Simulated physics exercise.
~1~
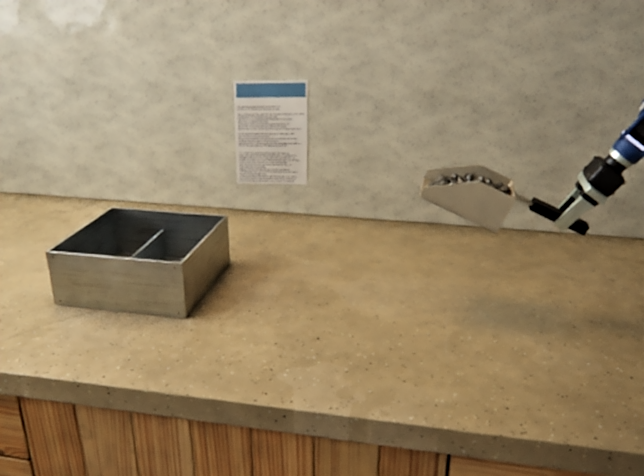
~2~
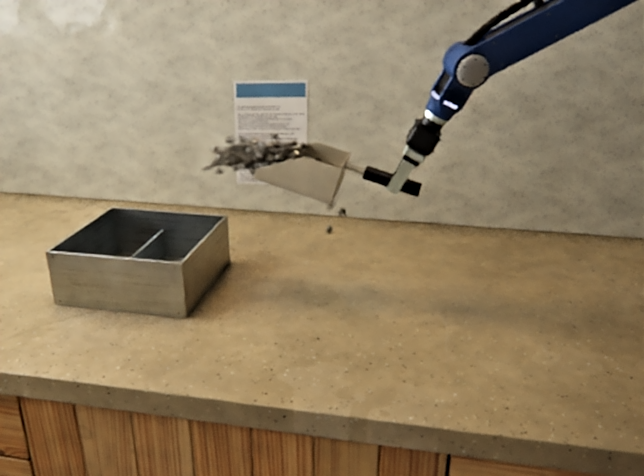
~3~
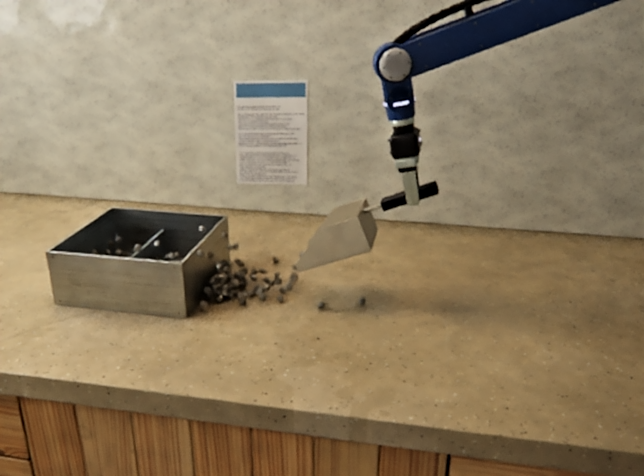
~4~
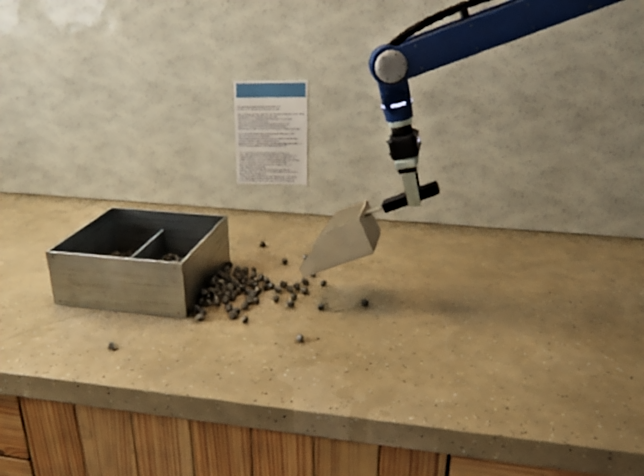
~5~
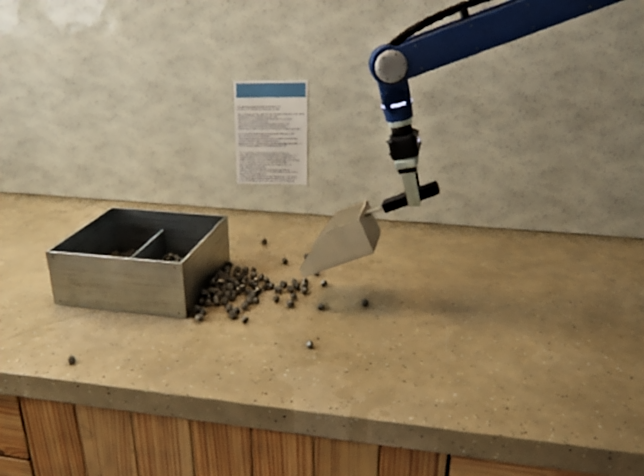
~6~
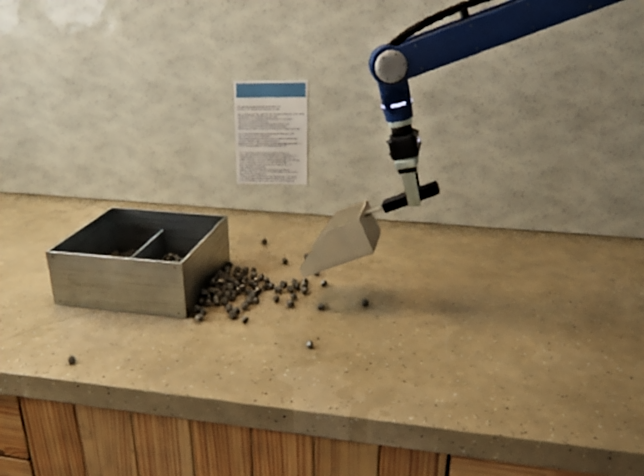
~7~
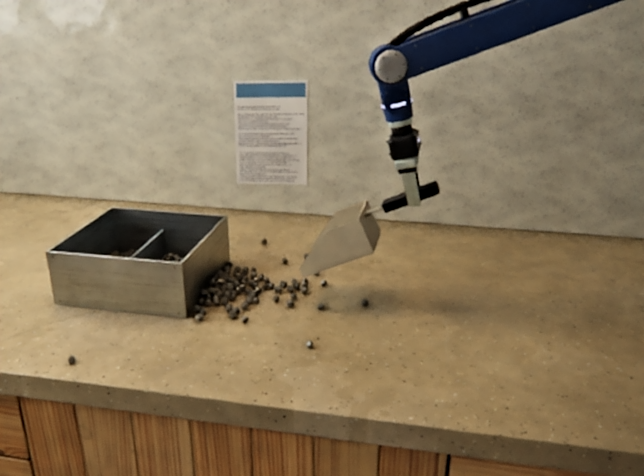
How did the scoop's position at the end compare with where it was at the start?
The scoop ended up farther left and somewhat lower than where it started, closer to the metal box.
